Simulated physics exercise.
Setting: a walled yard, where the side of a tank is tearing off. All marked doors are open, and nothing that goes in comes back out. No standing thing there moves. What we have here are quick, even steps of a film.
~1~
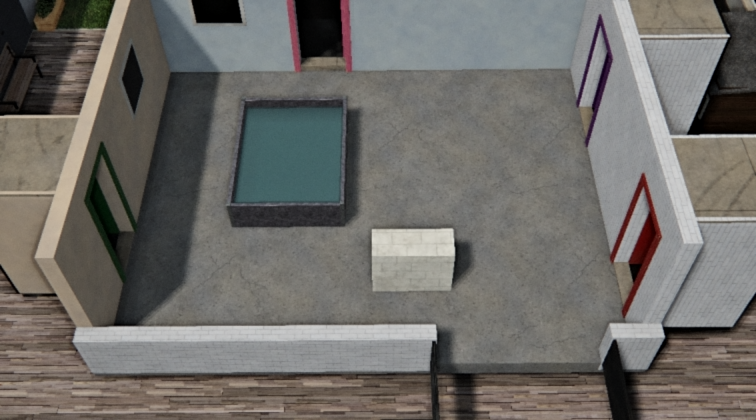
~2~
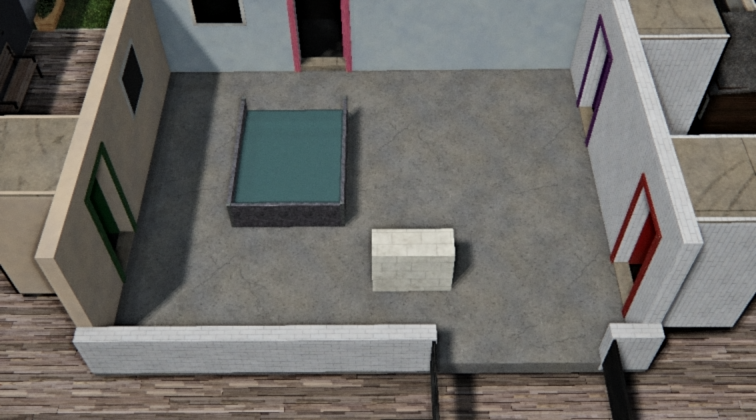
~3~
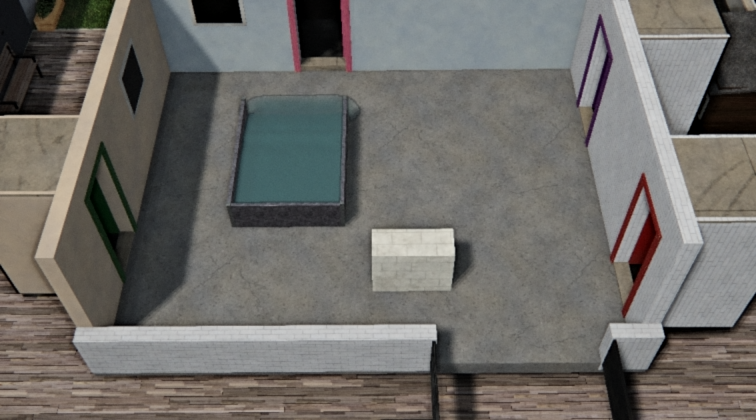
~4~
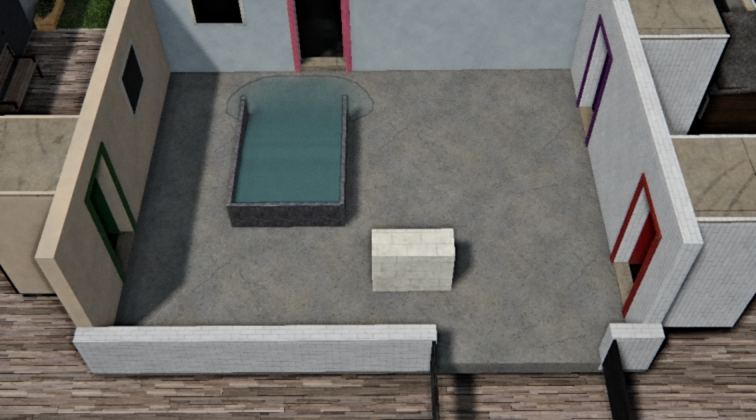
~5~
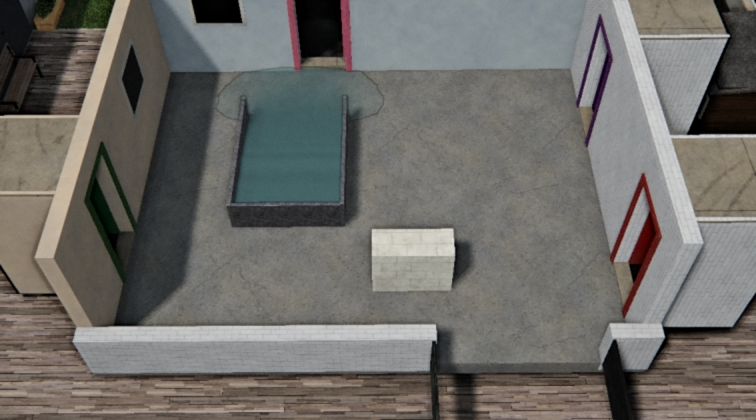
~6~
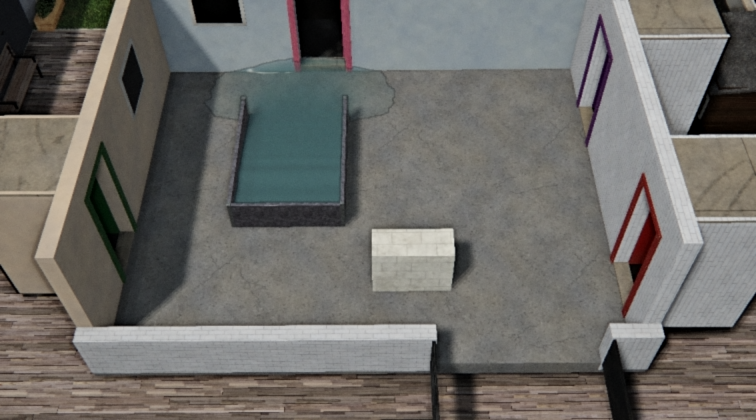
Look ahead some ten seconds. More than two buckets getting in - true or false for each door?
Purple door: True; pink door: True; green door: False; red door: False.
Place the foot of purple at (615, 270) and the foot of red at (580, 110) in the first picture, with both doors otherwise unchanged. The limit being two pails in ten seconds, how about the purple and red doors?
Well, the purple one stays within bounds, and as for the red one, it runs over.
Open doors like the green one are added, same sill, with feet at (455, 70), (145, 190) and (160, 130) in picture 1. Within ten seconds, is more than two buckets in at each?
First stays short of it, second stays short of it, third crosses the line.
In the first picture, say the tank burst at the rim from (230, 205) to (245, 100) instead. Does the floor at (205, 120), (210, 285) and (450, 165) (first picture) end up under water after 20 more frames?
Sequence: Wetted / wetted / spared.
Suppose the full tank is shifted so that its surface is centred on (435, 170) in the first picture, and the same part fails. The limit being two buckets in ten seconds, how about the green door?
In short: The green door holds.
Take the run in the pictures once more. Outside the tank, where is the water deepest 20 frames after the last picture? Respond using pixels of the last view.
Somewhere around (170, 81).
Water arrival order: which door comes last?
That would be the one in red.
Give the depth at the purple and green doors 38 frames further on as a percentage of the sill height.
Depth ratios, approx.: 220 and 70 percent.
A moment on, water covers 10 % of the floor; the purple door not reached, the pink door over two buckets in, the green door not reached, the red door not reached.
Next, water covers 15 % of the floor; the purple door not reached, the pink door far over two buckets in, the green door not reached, the red door not reached.
Then, water covers 40 % of the floor; the purple door wet at the sill, nothing in, the pink door far over two buckets in, the green door wet at the sill, nothing in, the red door not reached.
Later, water covers 65 % of the floor; the purple door over two buckets in, the pink door far over two buckets in, the green door wet at the sill, nothing in, the red door wet at the sill, nothing in.
In the end, water covers 90 % of the floor; the purple door over two buckets in, the pink door far over two buckets in, the green door under two buckets in, the red door wet at the sill, nothing in.
